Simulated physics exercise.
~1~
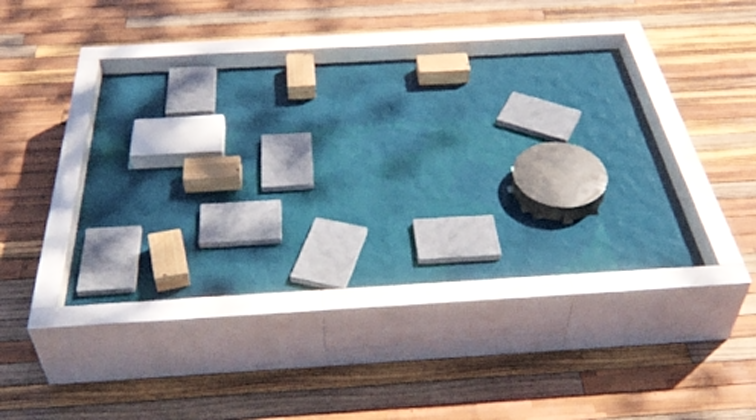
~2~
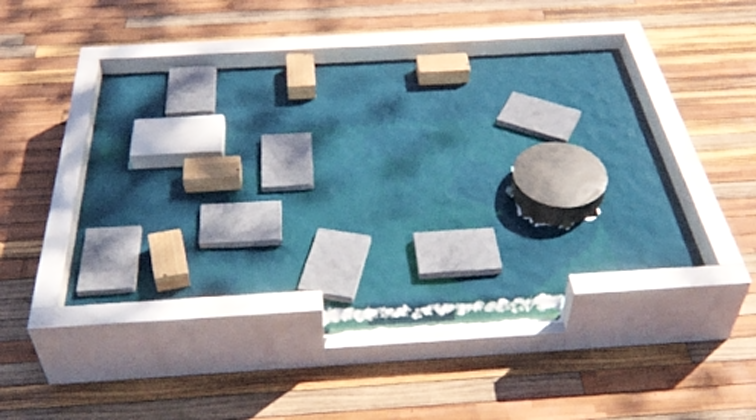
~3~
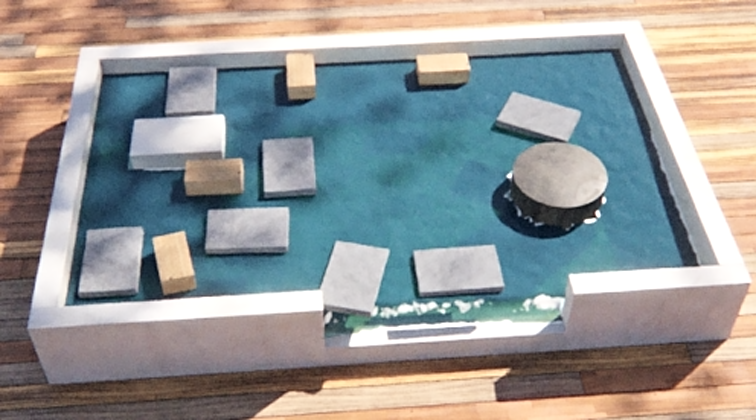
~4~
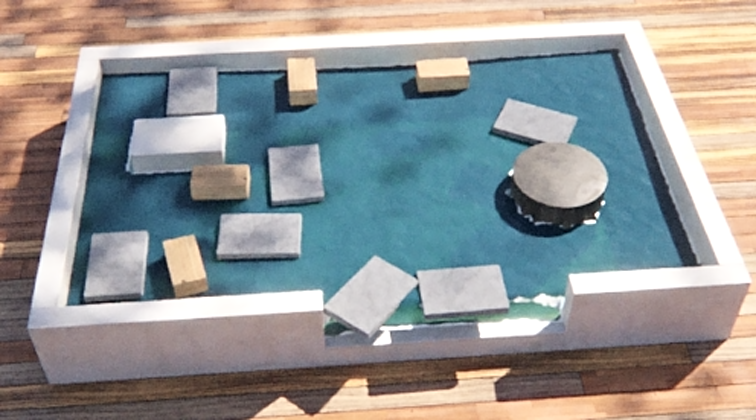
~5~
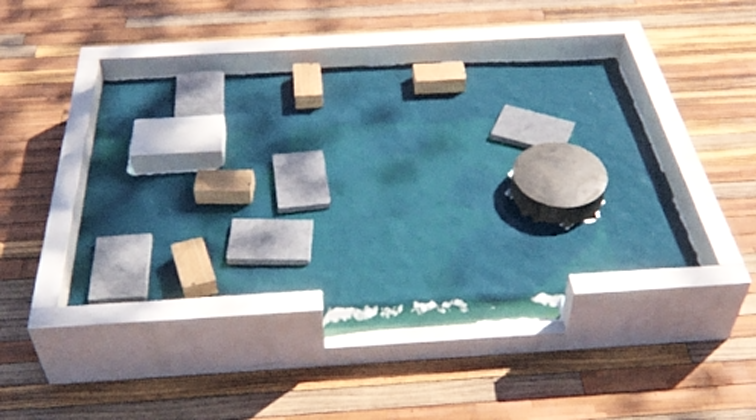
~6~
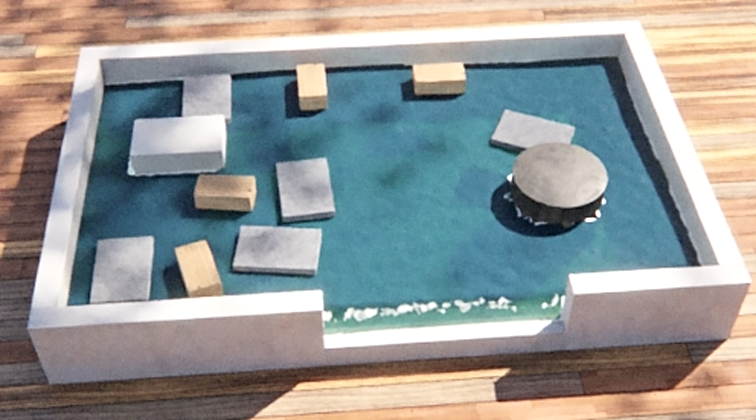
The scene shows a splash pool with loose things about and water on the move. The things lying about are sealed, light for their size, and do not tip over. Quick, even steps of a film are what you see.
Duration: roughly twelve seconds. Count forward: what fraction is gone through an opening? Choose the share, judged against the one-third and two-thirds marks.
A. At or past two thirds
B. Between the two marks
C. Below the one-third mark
The answer is B.
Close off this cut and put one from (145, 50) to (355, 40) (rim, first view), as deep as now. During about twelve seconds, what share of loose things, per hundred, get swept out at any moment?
I'd put it near 40 percent.
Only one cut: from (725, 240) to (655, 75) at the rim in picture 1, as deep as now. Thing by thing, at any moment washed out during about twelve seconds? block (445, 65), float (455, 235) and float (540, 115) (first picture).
Taking them one after another, flushed away, then flushed away, then flushed away.
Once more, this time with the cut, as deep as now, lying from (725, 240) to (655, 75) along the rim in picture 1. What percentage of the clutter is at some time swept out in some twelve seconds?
My figure is 30 in a hundred.
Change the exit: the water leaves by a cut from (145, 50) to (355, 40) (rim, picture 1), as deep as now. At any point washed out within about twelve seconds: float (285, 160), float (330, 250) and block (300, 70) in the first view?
Taken in turn, the first item is flushed away, the second is held back and the last is flushed away.
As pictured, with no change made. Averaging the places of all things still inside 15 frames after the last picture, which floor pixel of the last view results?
Centre estimate: Around (338, 222).
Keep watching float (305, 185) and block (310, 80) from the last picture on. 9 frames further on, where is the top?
They should end up near (341, 237) and (323, 104) respectively.
A moment on, 2 of 11 are out; 9 afloat.
Next, 3 of 11 are out; 8 afloat.
Later, 3 of 11 are out; 8 afloat.
In the end, 4 of 11 are out; 7 afloat.
